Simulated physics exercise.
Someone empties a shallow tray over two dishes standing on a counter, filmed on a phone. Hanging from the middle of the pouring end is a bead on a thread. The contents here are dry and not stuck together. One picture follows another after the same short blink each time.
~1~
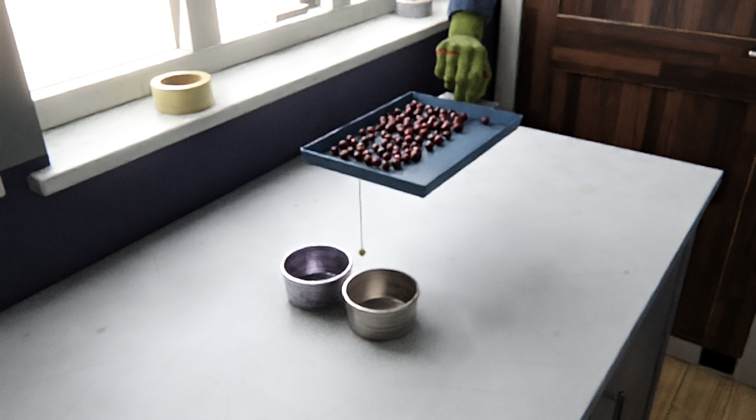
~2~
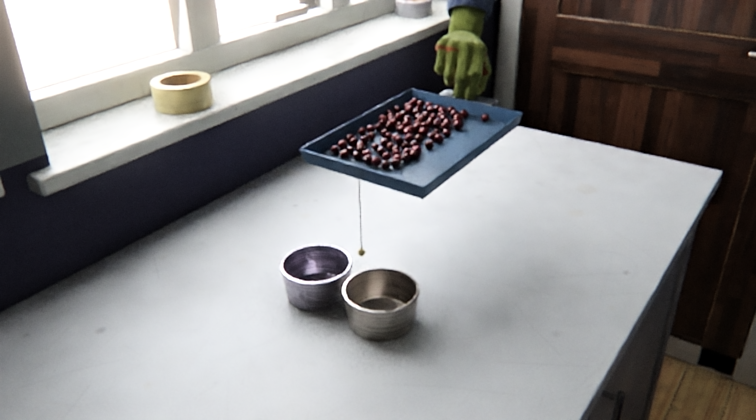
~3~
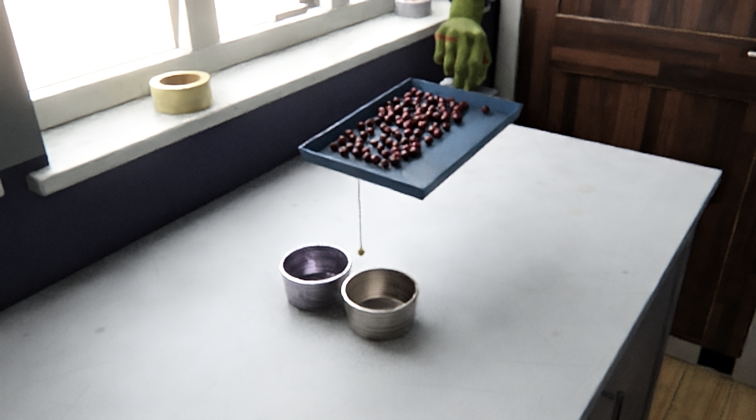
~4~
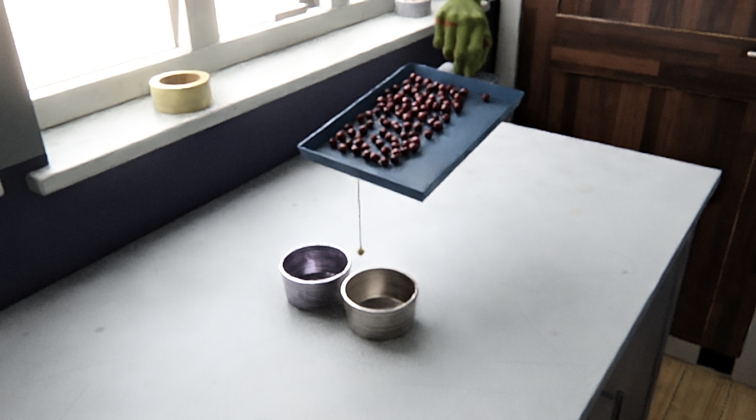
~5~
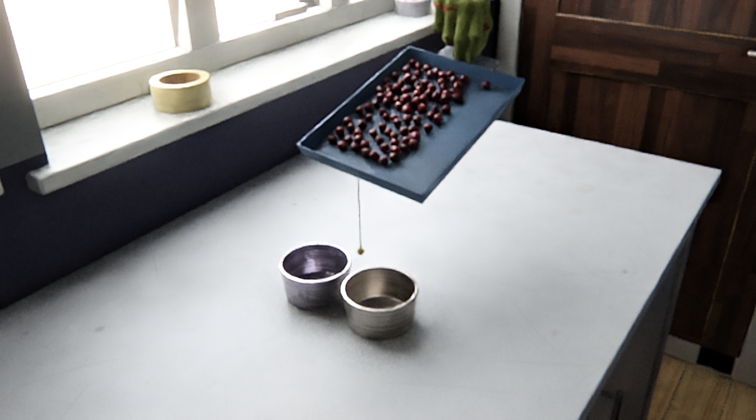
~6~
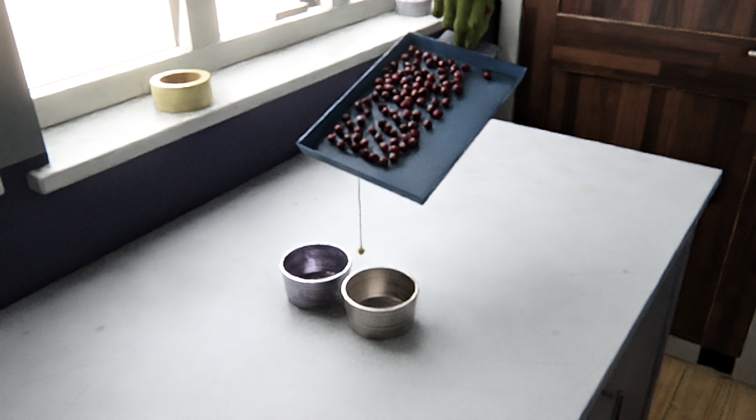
In this clip, a green hand grips the far end of a blue tray of small dark red fruits above a purple dish and a metallic dish, first holding it nearly still, then steadily raising that end so the tray slopes more steeply.
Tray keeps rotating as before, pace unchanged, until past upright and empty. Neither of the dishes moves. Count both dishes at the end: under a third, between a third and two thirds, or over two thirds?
The dishes will end up with a third to two thirds of the load.
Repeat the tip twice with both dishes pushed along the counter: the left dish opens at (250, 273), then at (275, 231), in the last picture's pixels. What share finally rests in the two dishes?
Roughly 10 per cent, then roughly 0 per cent.
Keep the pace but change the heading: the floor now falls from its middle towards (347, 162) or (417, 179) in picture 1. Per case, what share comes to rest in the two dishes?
The first try would leave around 60 per cent there, the second around 40 per cent.
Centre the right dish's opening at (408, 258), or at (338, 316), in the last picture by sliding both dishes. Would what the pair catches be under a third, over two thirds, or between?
Taking the tries in order: Under a third and under a third.
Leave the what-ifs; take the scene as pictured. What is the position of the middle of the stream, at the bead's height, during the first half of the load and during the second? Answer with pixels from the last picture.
First around (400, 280), afterwards around (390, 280).
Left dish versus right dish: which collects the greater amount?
I'd say the right-side one takes it.
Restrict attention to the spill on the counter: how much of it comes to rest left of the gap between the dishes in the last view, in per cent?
Estimate: About 30 in every hundred.
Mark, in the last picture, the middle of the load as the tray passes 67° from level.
About (395, 174).
Soon after the last picture, tray tipped steeply; nearly all on the tray; a stray few in the right dish; a stray few outside both; a small part in the air.
A little later, tray tipped past a quarter turn; about half on the tray; about a quarter in the right dish; about a quarter outside both; a small part in the air.
Later still, tray tipped past a quarter turn; about half in the right dish; about half outside both.
At rest, tray tipped past a quarter turn; about half in the right dish; none in the left dish; about half outside both.
